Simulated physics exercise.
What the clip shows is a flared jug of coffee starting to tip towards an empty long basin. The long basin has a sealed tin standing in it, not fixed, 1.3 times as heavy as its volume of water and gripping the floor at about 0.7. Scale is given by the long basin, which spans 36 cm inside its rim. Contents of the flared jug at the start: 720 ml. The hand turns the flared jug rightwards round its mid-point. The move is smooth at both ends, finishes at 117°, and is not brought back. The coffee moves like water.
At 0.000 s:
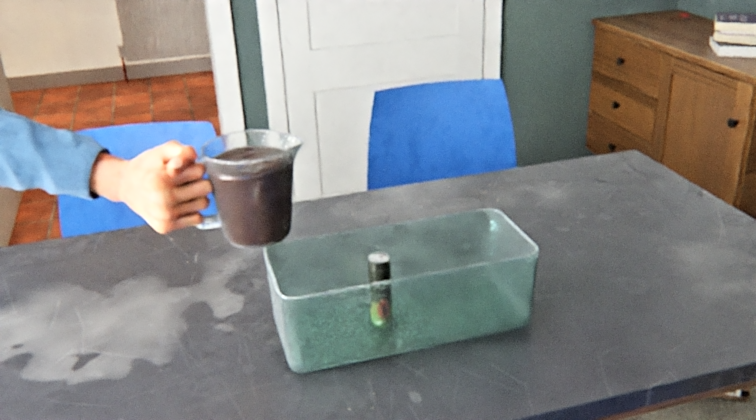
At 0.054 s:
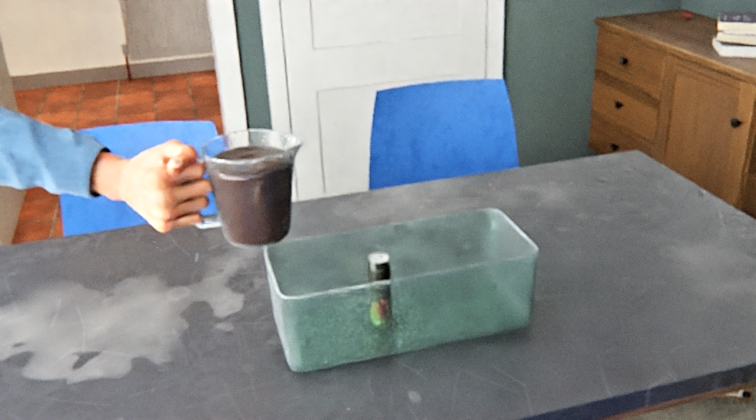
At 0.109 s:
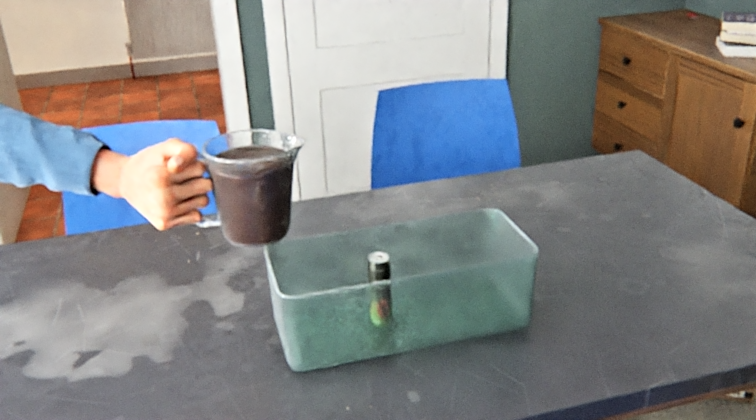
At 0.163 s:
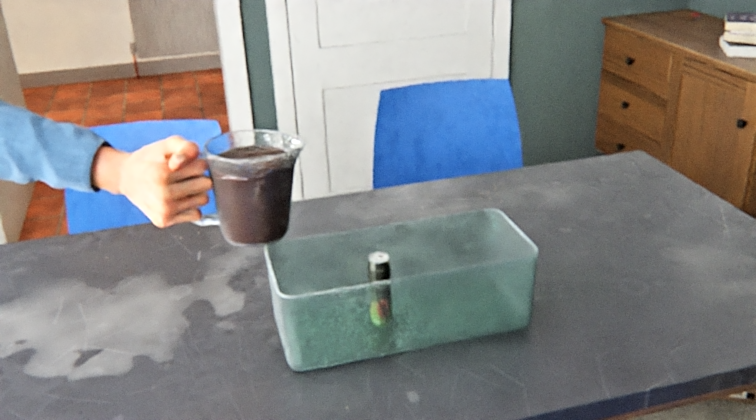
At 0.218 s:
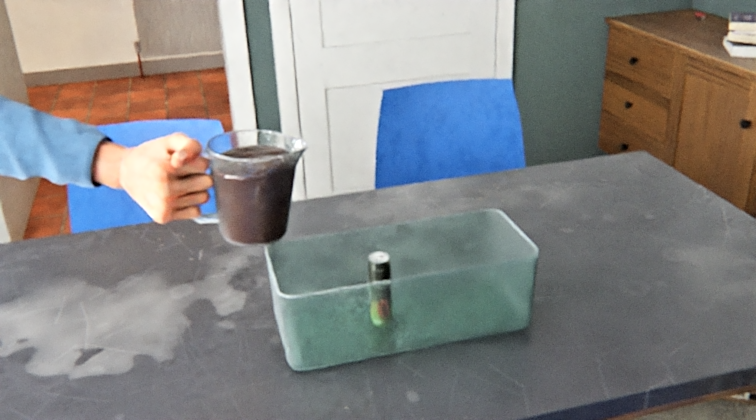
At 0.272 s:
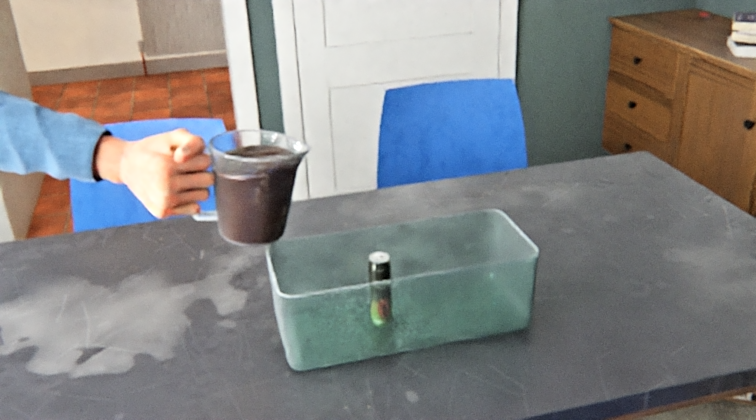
A hand on the left held a glass jug of dark liquid above a table, near a long, clear basin with a small tin in it, then slowly tilted the jug slightly to the right.
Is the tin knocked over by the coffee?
Yes.
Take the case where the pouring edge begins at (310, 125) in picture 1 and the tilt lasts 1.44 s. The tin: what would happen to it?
After that, the tin overturns.
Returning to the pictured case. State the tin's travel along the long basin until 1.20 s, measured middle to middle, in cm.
The tin is about 1 cm from where it started.
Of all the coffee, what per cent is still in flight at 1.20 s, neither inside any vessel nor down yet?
Near 12 percent.
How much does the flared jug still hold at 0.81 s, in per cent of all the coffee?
Roughly 78 per cent.
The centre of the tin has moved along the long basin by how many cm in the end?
It finishes around 7.5 cm from where it began.
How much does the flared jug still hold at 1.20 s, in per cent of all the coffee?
What remains is about 16 percent of it all.
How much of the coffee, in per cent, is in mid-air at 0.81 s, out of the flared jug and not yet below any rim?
Near 14 per cent at that time.
By 0.81 s the tilt is 62° and 77 per cent is still to pour; the tin stands where it began.
By 1.20 s the tilt is 103° and 16 per cent is still to pour; the tin leans 13°.
By 1.61 s the tilt is 117° and 0 per cent is still to pour; the tin lies on its side.
By 2.05 s the tilt is 117° and 0 per cent is still to pour; the tin lies on its side.
At rest the tin lies on its side.
